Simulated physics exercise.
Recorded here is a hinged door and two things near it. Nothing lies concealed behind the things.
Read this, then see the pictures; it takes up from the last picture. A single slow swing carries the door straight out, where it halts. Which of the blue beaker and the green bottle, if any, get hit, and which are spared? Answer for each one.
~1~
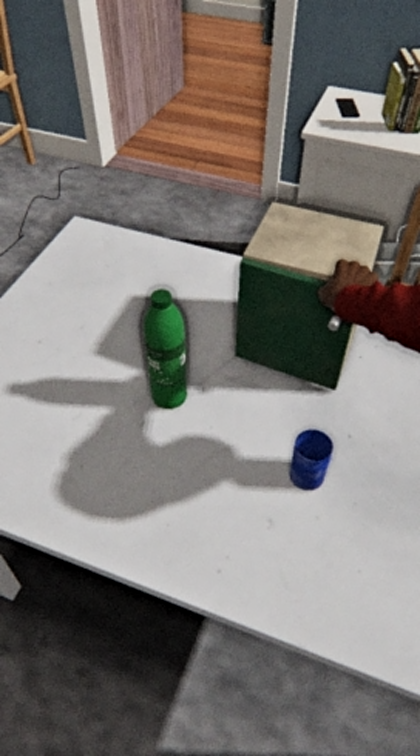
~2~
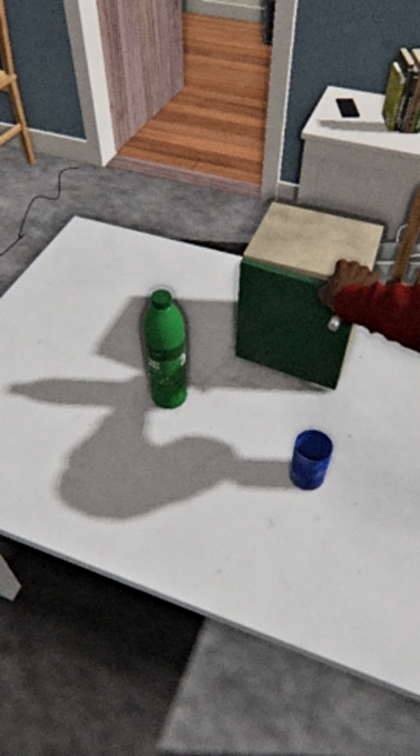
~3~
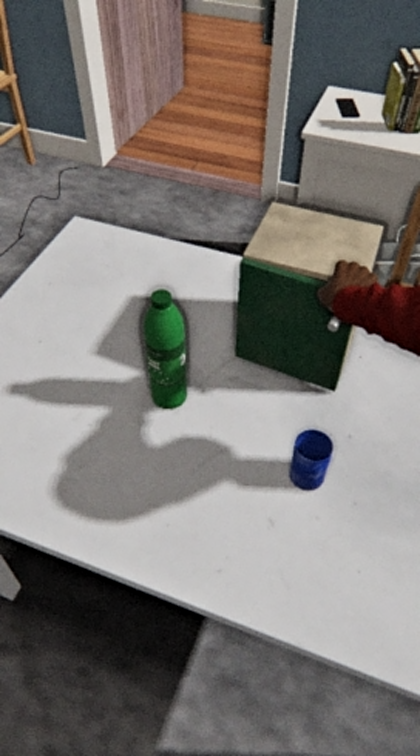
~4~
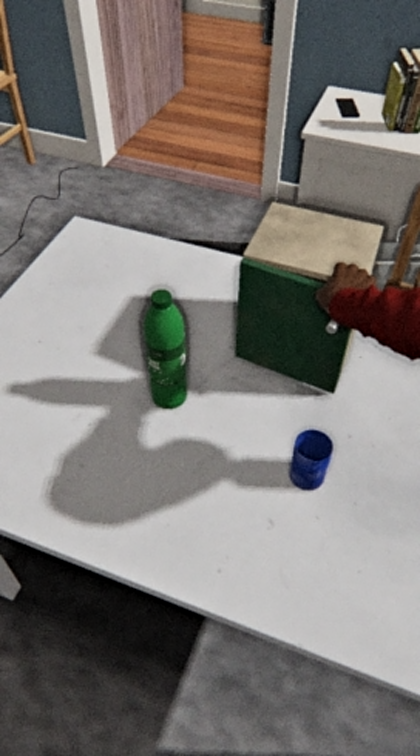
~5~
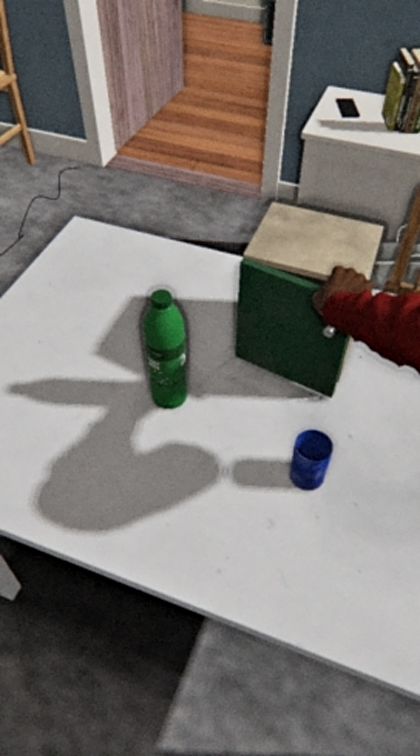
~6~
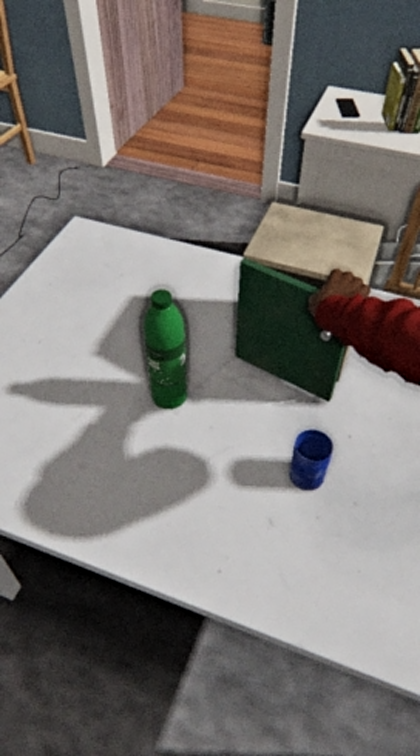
Here the blue beaker is spared, the green bottle is spared.
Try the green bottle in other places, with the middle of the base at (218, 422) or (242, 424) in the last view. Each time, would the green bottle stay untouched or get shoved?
Well, it gets hit the first time and gets hit the second time.
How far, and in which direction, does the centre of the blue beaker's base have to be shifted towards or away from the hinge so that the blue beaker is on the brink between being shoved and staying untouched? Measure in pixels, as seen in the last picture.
Roughly 32 pixels, upward.
Then, 1.32 s after the last picture, door 54° open; blue beaker at rest near (311, 461); green bottle at rest near (165, 351).
At rest, the blue beaker escapes contact, near (311, 461); the green bottle escapes contact, near (165, 351).
